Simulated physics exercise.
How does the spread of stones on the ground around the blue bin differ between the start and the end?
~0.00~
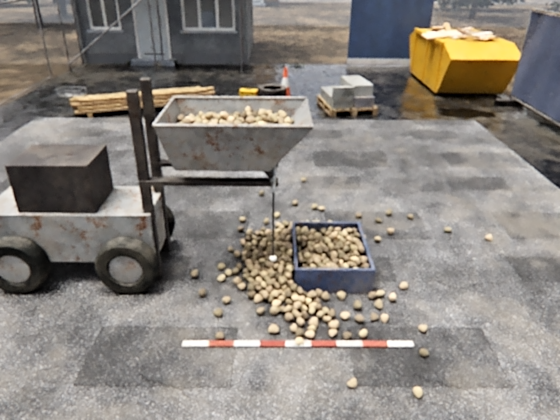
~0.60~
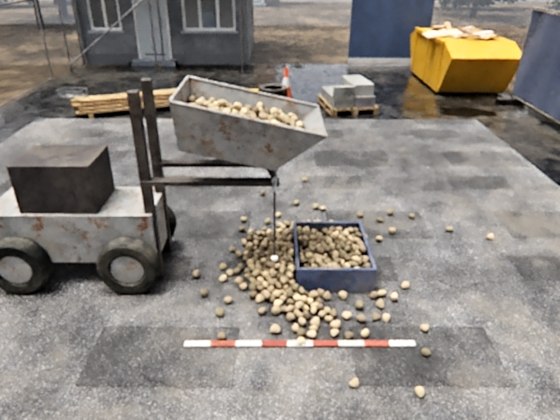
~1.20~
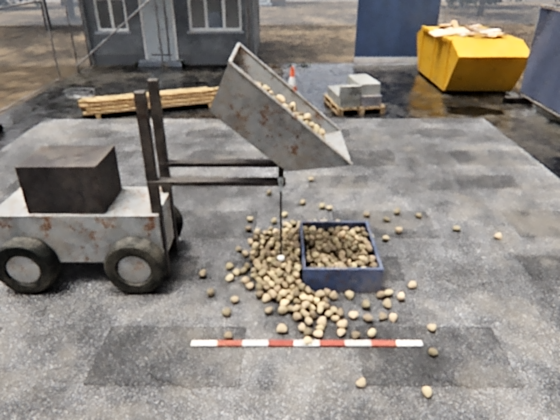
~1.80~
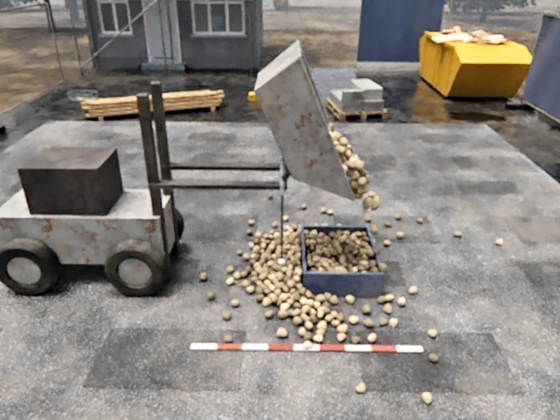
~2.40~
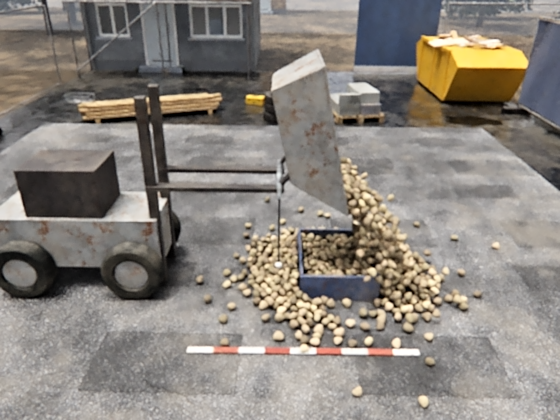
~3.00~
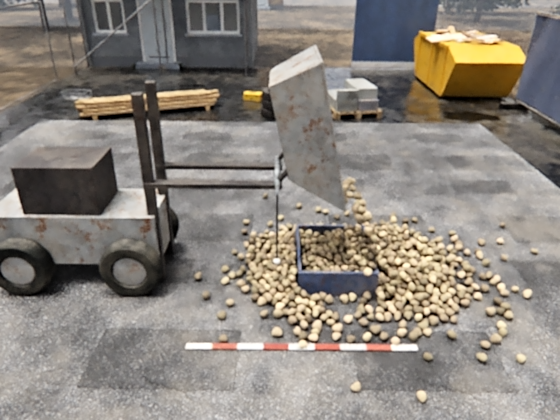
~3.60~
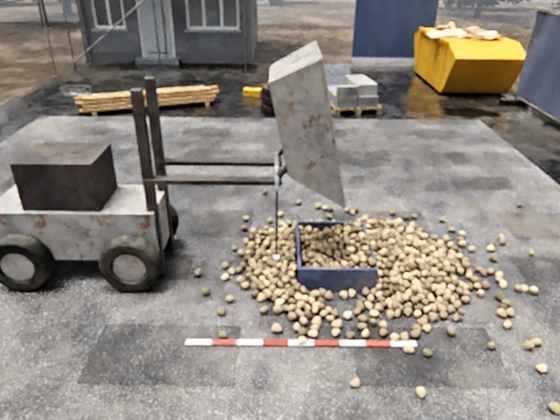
At the start the stones on the ground lay mostly to the left and in front of the bin, with only a few strays to the right. By the end they also covered a wide area to the right of the bin, with some scattered farther toward the viewer.
